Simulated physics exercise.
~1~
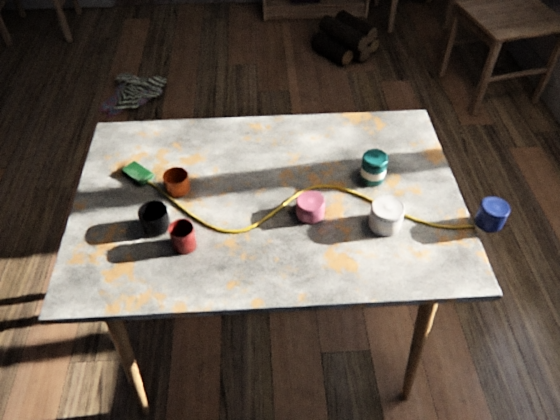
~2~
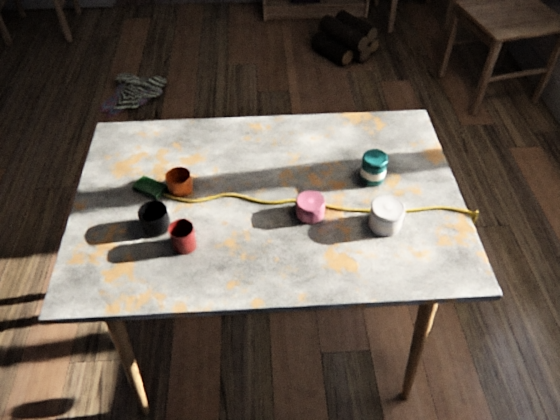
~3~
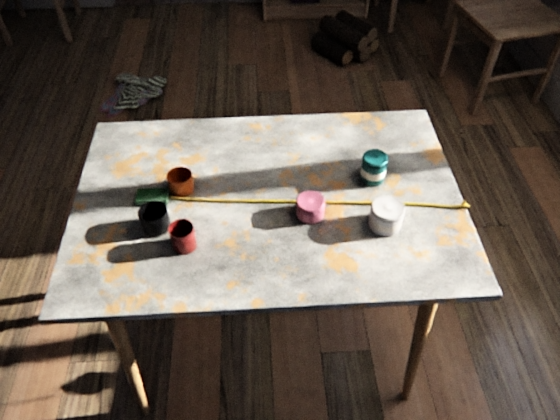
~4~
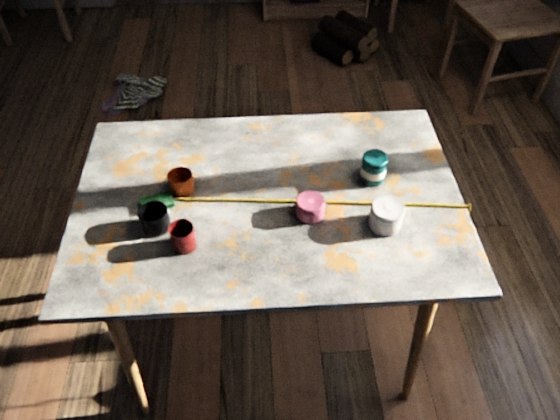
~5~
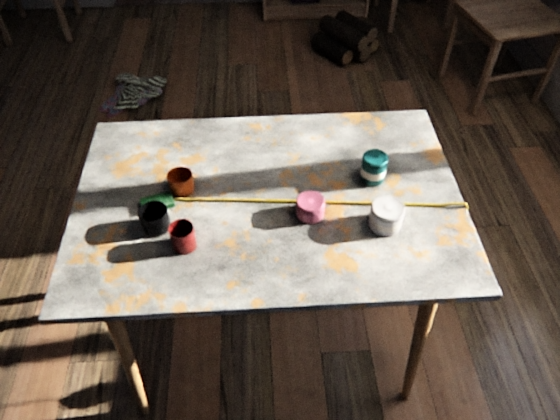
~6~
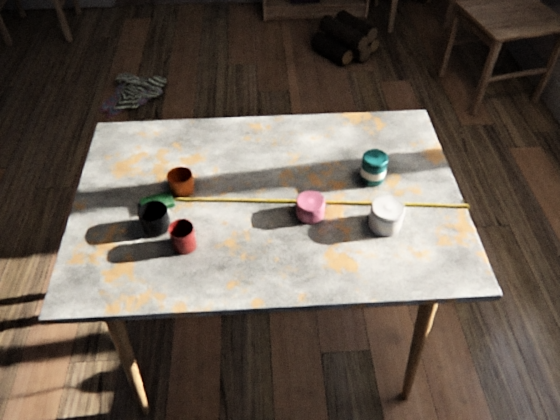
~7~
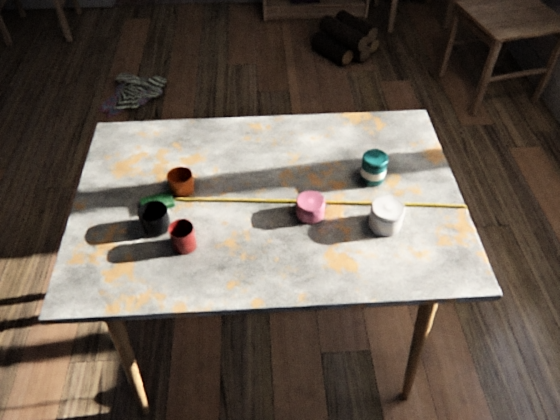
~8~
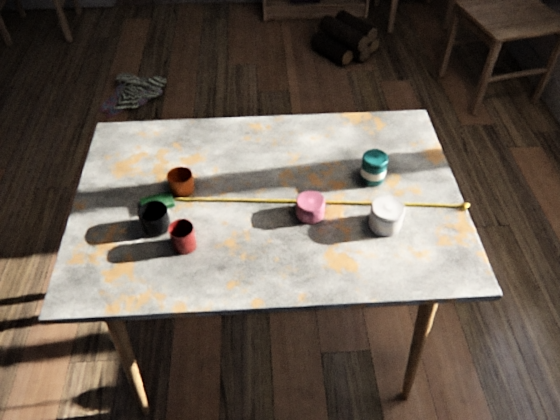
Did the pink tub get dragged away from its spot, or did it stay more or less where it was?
It stayed more or less where it was. The pink tub hardly moved, even as the cable pulled straight.
On a pale dining table scattered with cups and tubs, a blue speaker dropped off the right edge, pulling its yellow cable straight. The green phone at the other end slid a little toward the black mug and stopped there, still on the table.
